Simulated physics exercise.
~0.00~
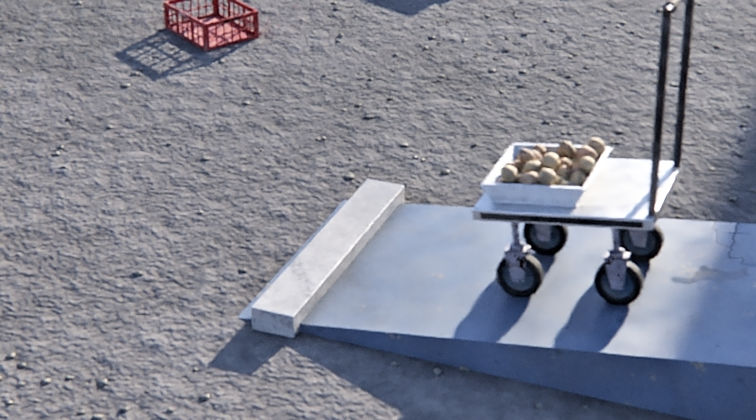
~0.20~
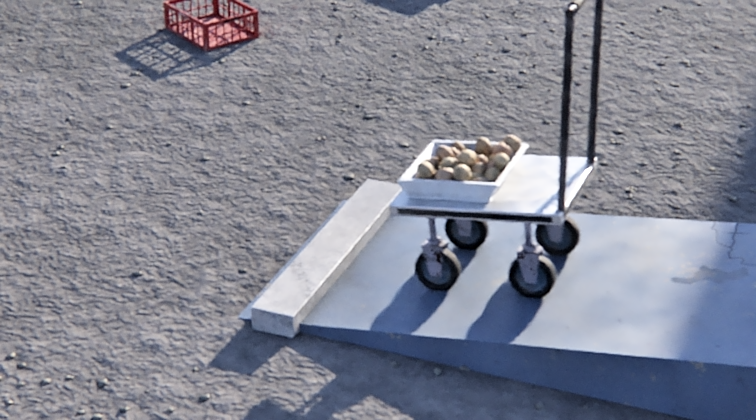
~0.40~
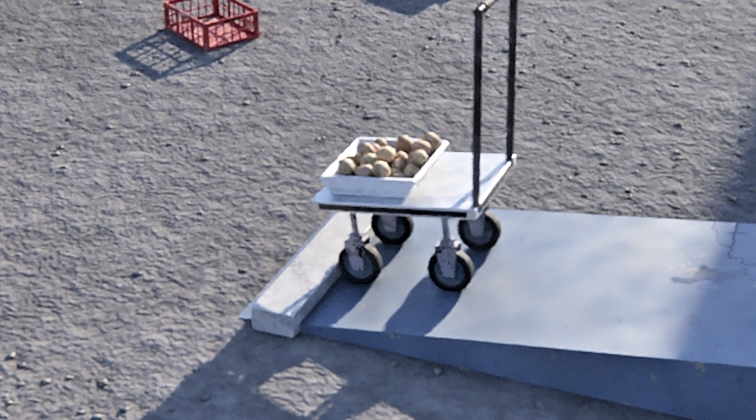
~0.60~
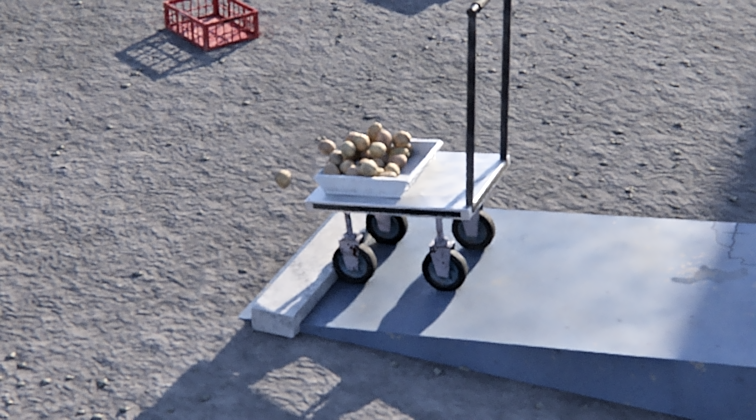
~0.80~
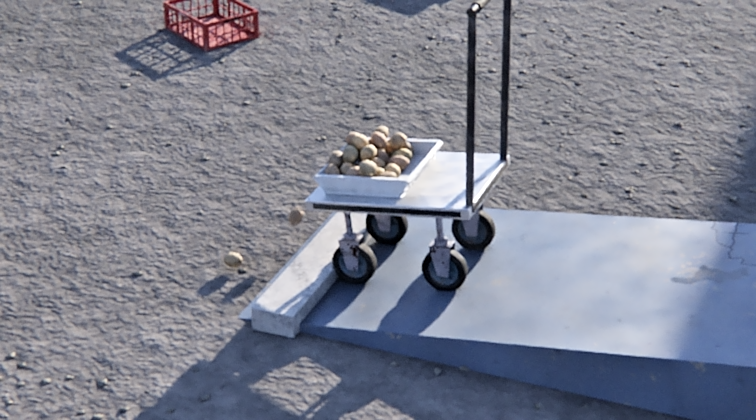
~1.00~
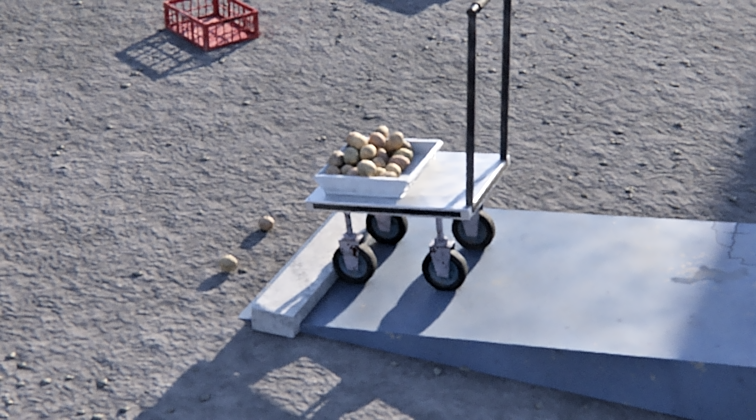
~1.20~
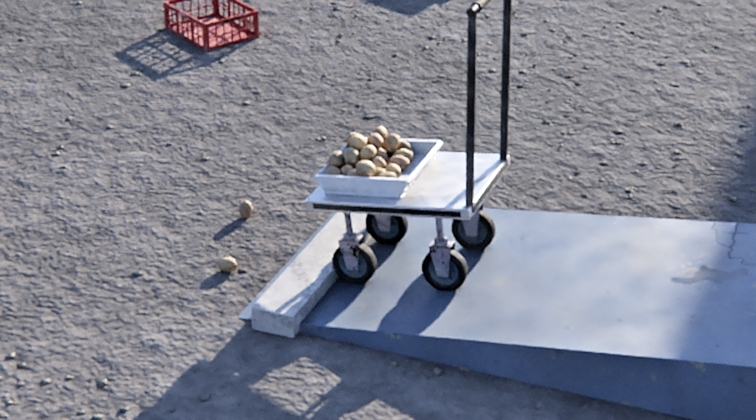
A flat trolley with a white deck, dark upright handle and black wheels stands on a pale ramp over rough grey ground, seen from above and to one side in sunlight. A white container heaped with potatoes sits at the deck's left end, and a red crate lies at the upper left. The trolley rolls left down the ramp and stops at the pale kerb. The potatoes surge forward, and two tumble over the container's left end onto the ground. They come to rest apart beyond the kerb, while the rest stay piled in the container.
